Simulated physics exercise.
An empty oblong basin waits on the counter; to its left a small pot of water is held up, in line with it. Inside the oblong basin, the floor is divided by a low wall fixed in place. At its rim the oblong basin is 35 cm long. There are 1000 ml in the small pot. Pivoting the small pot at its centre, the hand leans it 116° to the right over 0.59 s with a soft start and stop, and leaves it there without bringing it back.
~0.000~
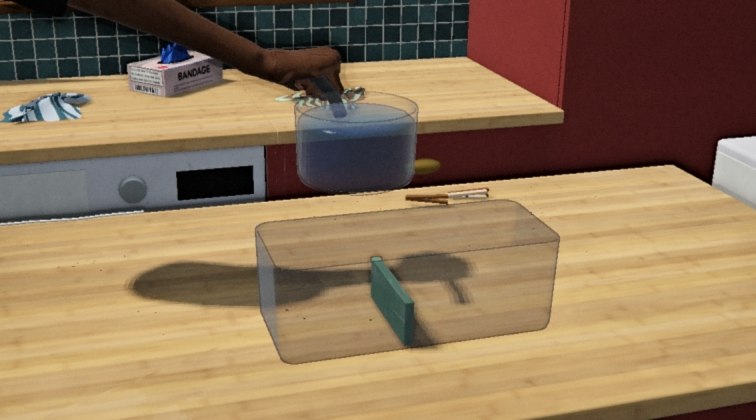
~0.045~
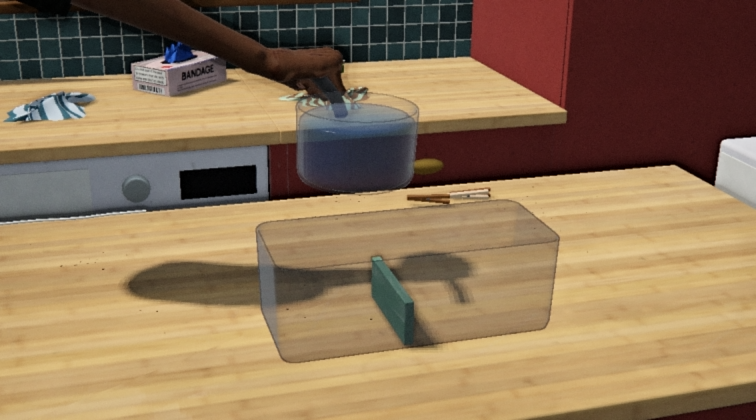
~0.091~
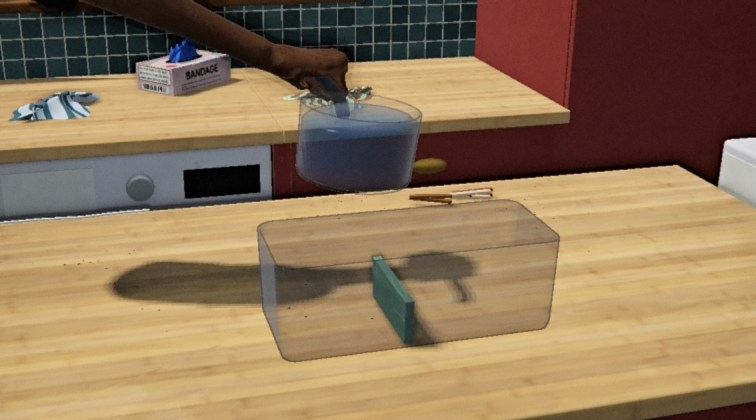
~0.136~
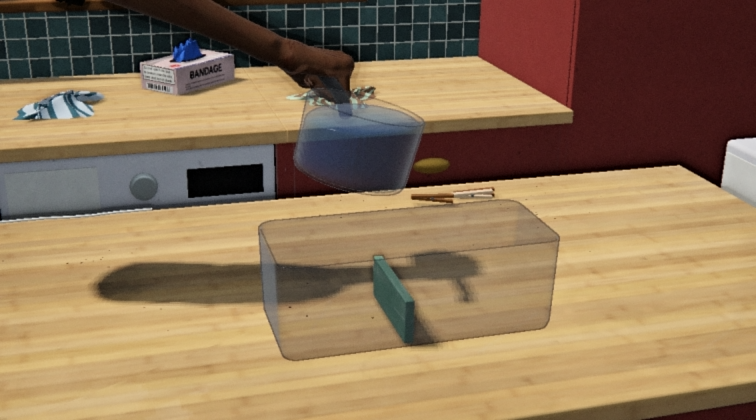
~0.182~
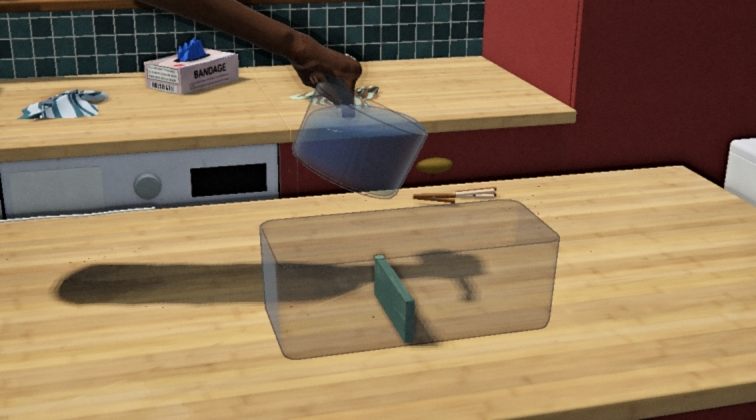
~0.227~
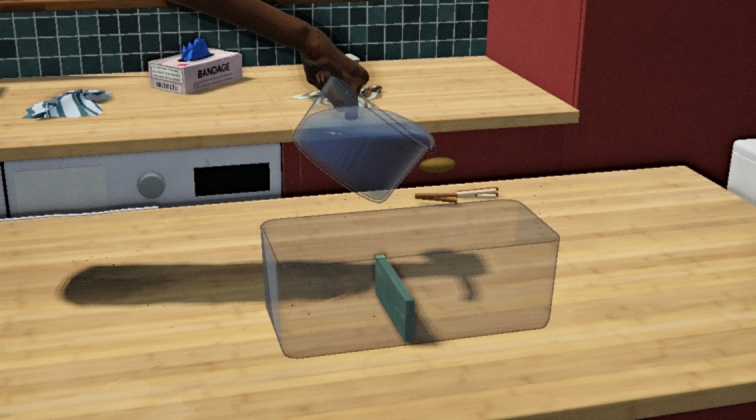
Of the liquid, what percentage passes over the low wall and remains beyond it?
The far part has about 91 per cent.
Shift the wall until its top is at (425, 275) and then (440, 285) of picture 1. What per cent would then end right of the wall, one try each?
65 per cent first, 45 per cent second.
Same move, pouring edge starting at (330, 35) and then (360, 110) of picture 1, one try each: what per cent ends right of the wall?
About 45 %, then about 50 %.
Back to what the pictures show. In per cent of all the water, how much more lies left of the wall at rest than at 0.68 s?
About 3 percent.
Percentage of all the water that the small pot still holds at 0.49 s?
At that time about 24 in a hundred parts are still held.
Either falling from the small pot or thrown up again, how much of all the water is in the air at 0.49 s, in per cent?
32 %.
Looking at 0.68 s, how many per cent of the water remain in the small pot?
What remains is about 3 percent of it all.
After 0.49 s the tilt is 107° and 25 per cent is still to pour, 0 is left of the wall and 43 right of it.
After 0.68 s the tilt is 116° and 3 per cent is still to pour, 4 is left of the wall and 83 right of it.
After 0.87 s the tilt is 116° and 0 per cent is still to pour, 7 is left of the wall and 91 right of it.
After 1.09 s the tilt is 116° and 0 per cent is still to pour, 7 is left of the wall and 91 right of it.
In the end 7 per cent lies left of the wall, 91 right of it and 2 outside.
